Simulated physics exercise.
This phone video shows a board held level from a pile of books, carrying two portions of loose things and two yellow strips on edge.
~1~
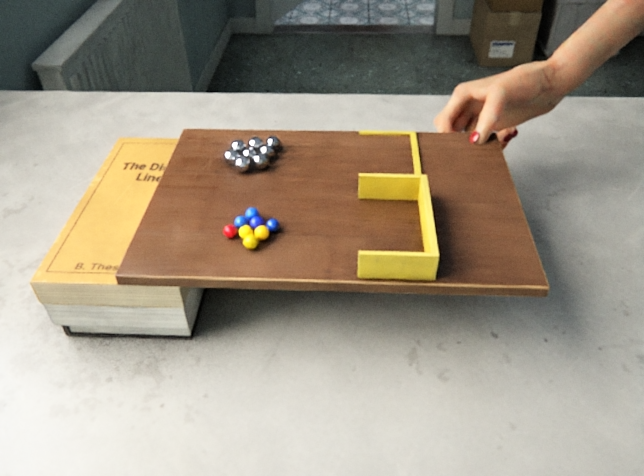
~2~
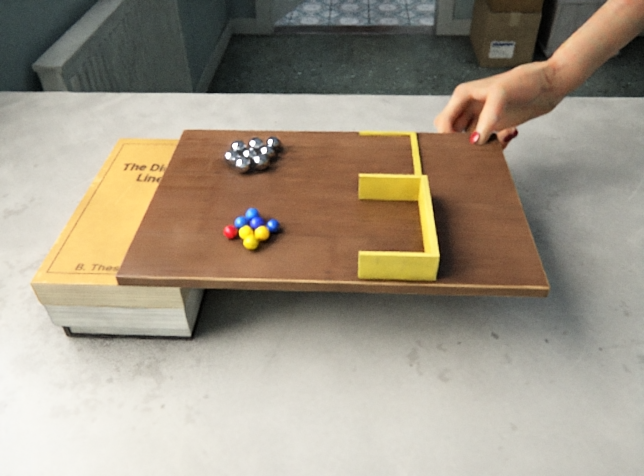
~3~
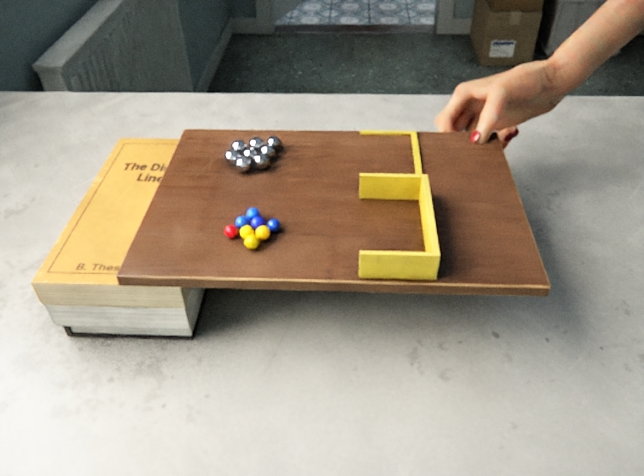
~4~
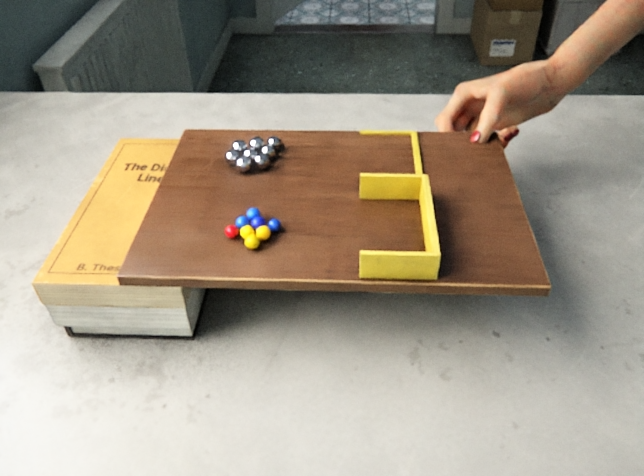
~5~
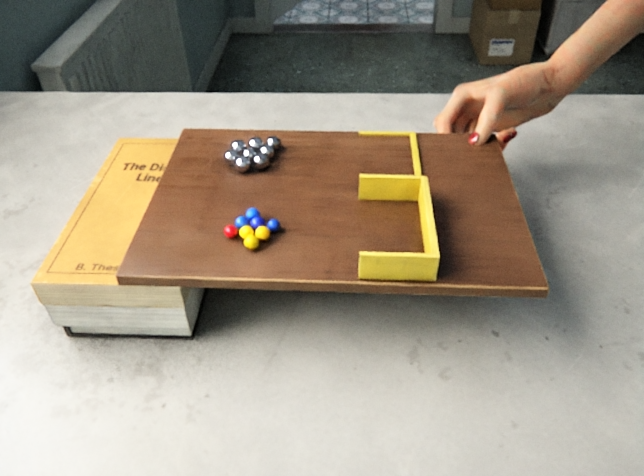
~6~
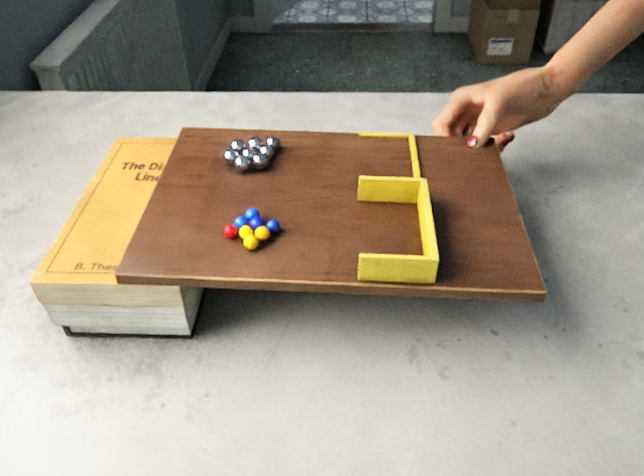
A hand held the right end of a brown board level with its other end on a thick book, then lowered it very slightly, while the silver balls and colored beads stayed put.
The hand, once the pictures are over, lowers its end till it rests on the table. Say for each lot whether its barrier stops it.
At the end, the nearer lot is kept back. The farther lot gets past.
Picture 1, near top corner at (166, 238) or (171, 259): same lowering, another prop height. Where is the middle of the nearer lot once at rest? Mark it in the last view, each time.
Try one: Near (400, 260). Try two: Near (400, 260).
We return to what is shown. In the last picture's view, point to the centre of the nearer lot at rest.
It settles centred at about (407, 270) in the final frame.
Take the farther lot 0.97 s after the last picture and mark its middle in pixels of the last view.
Near (508, 222).
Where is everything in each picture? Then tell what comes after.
The first frame shows held end of the board at (533, 284), level; book pile at (147, 210), about a quarter as high as the board is long; nearer lot at (246, 232), a few round plastic beads; farther lot at (250, 155), a few steel balls; nearer bar at (428, 224), taller than the pieces; farther bar at (416, 160), much lower than a piece.
The second frame shows held end of the board at (534, 284), level; farther lot at (250, 156).
The third frame shows held end of the board at (535, 283), level; nearer lot at (247, 232).
The fourth frame shows held end of the board at (535, 283), level; farther lot at (251, 155).
The fifth frame shows held end of the board at (533, 285), down by 1°; nearer lot at (247, 232).
The sixth frame shows held end of the board at (531, 288), down by 2°; book pile at (146, 210); nearer lot at (257, 224), not moving; farther lot at (249, 155), not moving; nearer bar at (427, 227); farther bar at (415, 163).
Then, 0.27 s after the last picture, board sloping at 7°; nearer lot where it was; farther lot on its way down.
Then, 0.60 s after the last picture, board sloping at 13°; nearer lot on its way down; farther lot on its way down.
Then, 0.97 s after the last picture, board resting at 16°; nearer lot has reached its bar; farther lot all past its bar.
By the end, board resting at 16°; nearer lot gathered behind its bar; farther lot all past its bar.
